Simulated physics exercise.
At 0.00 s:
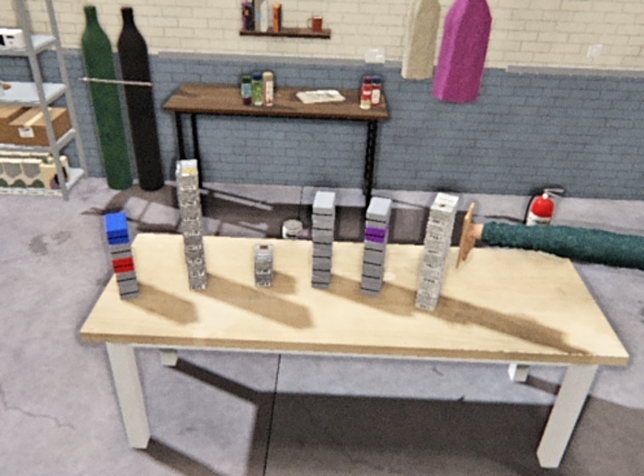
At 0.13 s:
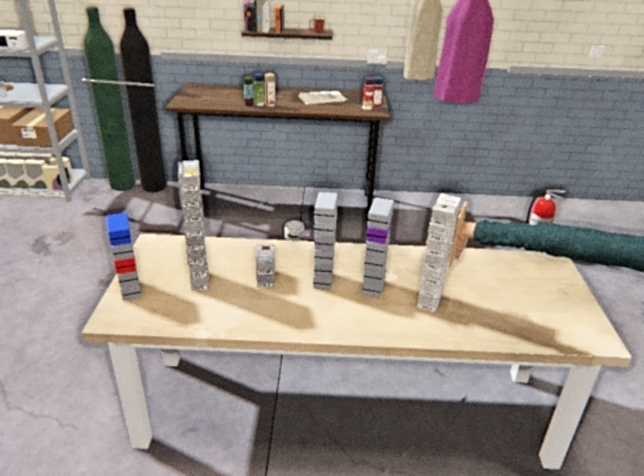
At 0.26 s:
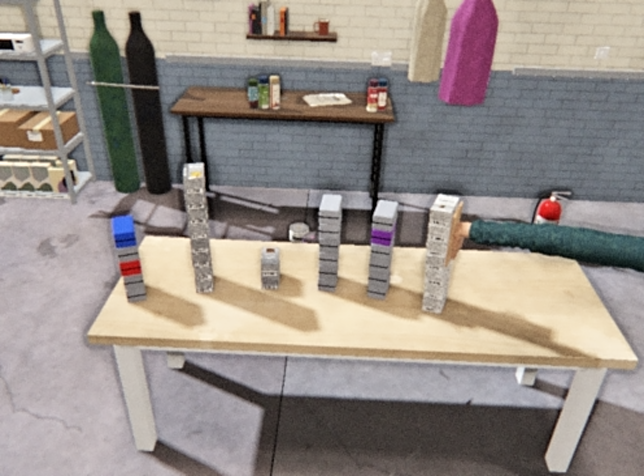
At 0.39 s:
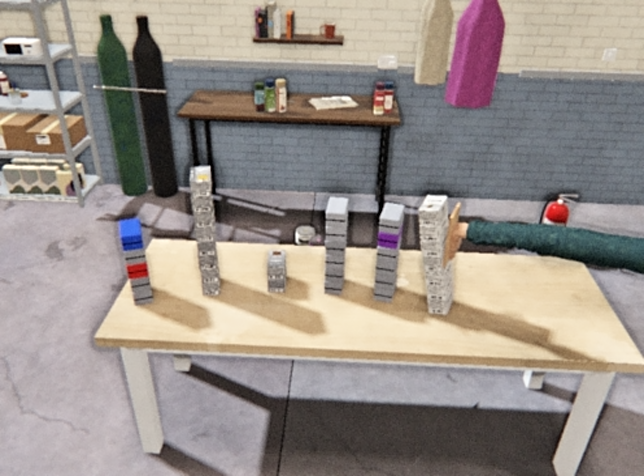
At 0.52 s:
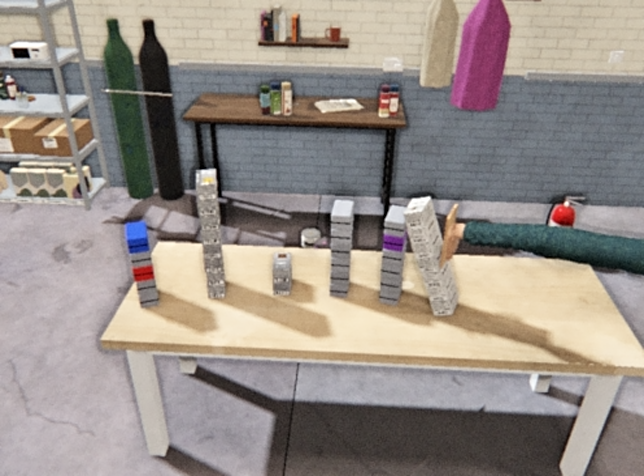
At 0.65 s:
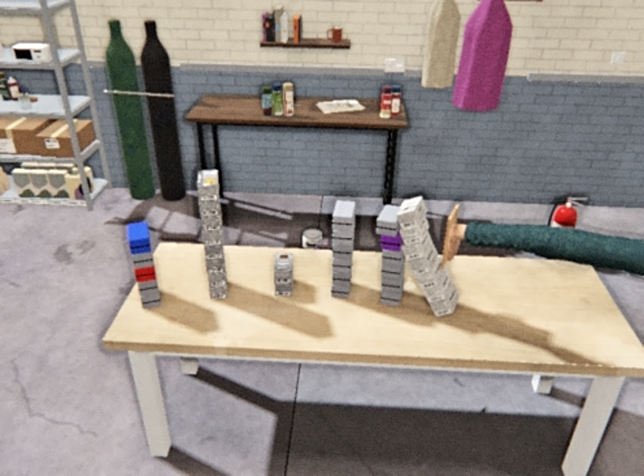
Six stacks of small packets stand along a pale wooden table, seen from slightly above in a workshop with a grey-and-cream brick wall. Blue and red mark the leftmost stack and purple the fifth, while a dark green padded arm holds an upright board at right. The board moves left against the rightmost pale stack, whose top leans left toward the purple-marked one, as the view shifts slightly.
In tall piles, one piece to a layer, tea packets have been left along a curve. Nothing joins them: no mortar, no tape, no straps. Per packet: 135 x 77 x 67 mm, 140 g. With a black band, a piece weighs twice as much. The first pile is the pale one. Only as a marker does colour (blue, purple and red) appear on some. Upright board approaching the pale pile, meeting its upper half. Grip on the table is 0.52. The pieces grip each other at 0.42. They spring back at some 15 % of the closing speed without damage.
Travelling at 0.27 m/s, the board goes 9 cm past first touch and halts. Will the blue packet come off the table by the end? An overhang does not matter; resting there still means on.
No, it is still on the table.
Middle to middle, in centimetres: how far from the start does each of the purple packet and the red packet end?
Purple shifts close to 38 cm and red close to 0 cm.
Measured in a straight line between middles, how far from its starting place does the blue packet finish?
I'd put it at near 0 cm.
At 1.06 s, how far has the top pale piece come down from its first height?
Roughly 12 cm lower.
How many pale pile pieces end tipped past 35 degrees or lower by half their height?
Count: 7.
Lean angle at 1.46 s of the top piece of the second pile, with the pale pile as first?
That piece is at some 50°.
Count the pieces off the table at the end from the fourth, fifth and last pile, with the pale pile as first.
As for pieces, it's fourth 0, fifth 0 and last 0.
By 1.06 s, 7 of the pale pile down; none of the 27 other packets off the table, 10 disturbed; blue packet unmoved; purple packet tilted 23°, 30 mm lower.
By 1.46 s, 7 of the pale pile down; none of the 27 other packets off the table, 13 disturbed; blue packet unmoved; purple packet tilted 58°, 16 cm lower.
When it is over (2.5 s), 7 of the pale pile down; none of the 27 other packets off the table, 14 disturbed; blue packet unmoved; purple packet on its side; red packet unmoved. In pixels of the last frame, middles, blue packet near (139, 238), purple packet near (336, 258).
